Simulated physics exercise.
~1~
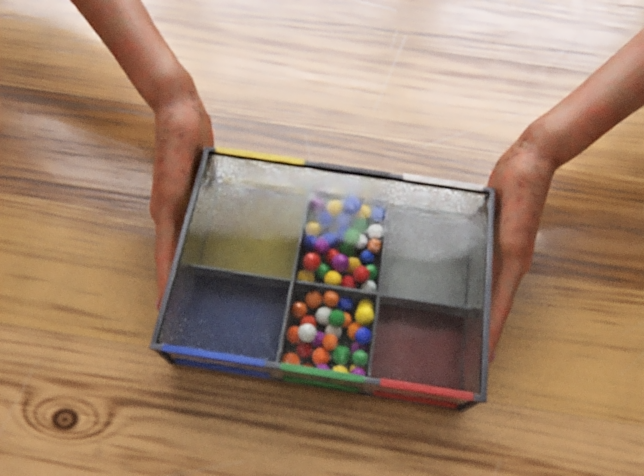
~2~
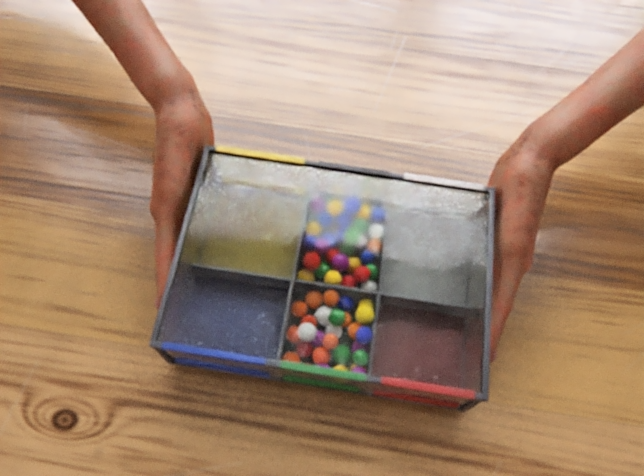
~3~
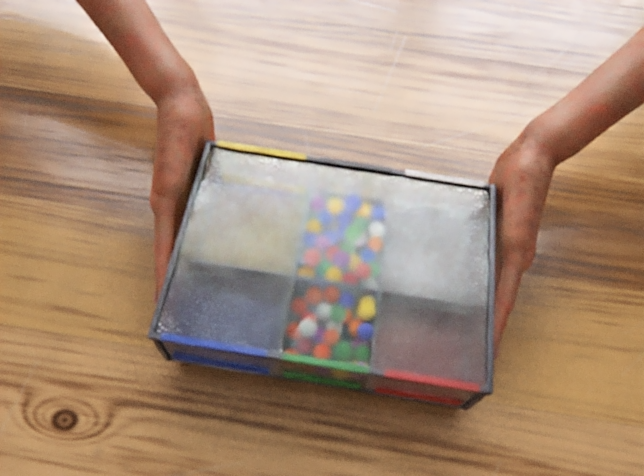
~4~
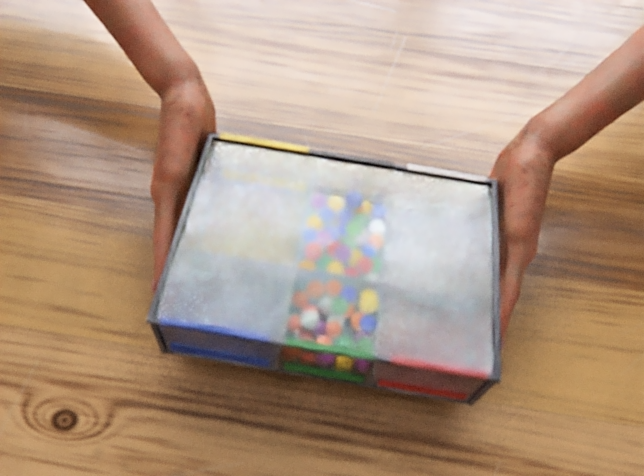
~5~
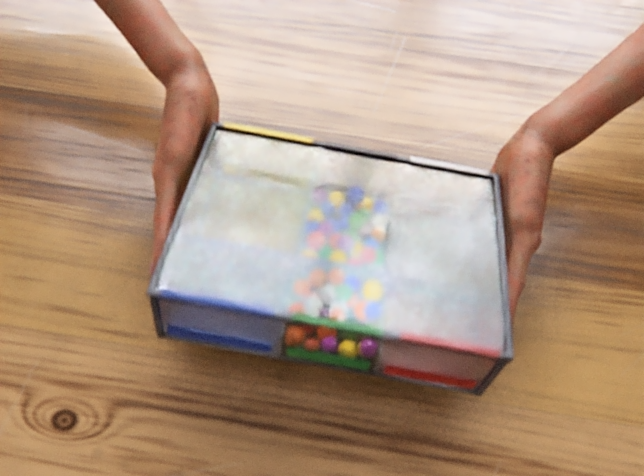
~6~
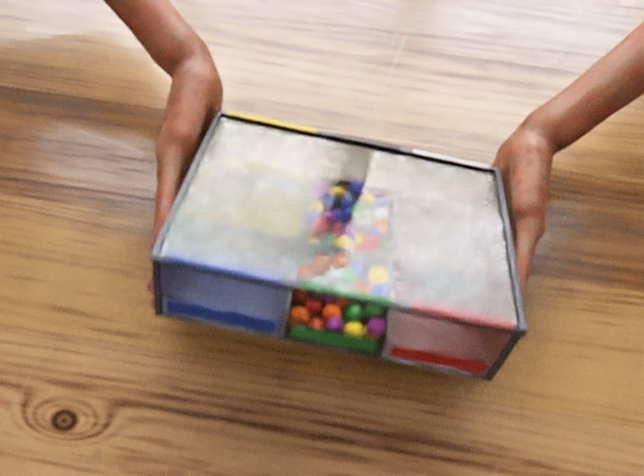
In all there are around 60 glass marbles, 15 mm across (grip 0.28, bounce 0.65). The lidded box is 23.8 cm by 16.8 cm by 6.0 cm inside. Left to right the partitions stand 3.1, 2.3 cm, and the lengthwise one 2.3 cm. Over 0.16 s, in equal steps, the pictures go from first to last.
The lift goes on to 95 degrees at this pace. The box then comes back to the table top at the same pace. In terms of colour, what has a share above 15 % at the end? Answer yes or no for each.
Red: No, blue: No, green: No, yellow: No, white: Yes, black: Yes.
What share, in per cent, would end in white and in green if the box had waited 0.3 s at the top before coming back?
White 50, green 0.
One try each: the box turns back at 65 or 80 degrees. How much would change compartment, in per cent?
Try one gives around 30 %, try two around 55 %.
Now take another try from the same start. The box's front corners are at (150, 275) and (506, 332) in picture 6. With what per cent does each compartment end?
Result - red: 0 %; blue: 0 %; green: 0 %; yellow: 10 %; white: 30 %; black: 55 %.
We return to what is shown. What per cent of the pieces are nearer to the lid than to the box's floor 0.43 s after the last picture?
Roughly 70 per cent.
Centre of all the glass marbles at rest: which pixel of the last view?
Roughly (375, 241).
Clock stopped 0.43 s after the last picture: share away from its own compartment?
Roughly 30 in a hundred.
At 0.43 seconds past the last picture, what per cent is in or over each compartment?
Shares - red: 5; blue: 0; green: 20; yellow: 0; white: 10; black: 65.
Then, 0.43 s after the last picture, tilt 94 degrees; red 5 %, green 20 %, white 10 %, black 65 %.
Then, 0.71 s after the last picture, tilt 39 degrees; yellow 5 %, white 45 %, black 50 %.
Then, 1.10 s after the last picture, tilt 0 degrees; yellow 5 %, white 45 %, black 50 %.
In the end, red 0 %, blue 0 %, green 0 %, yellow 5 %, white 45 %, black 50 %.
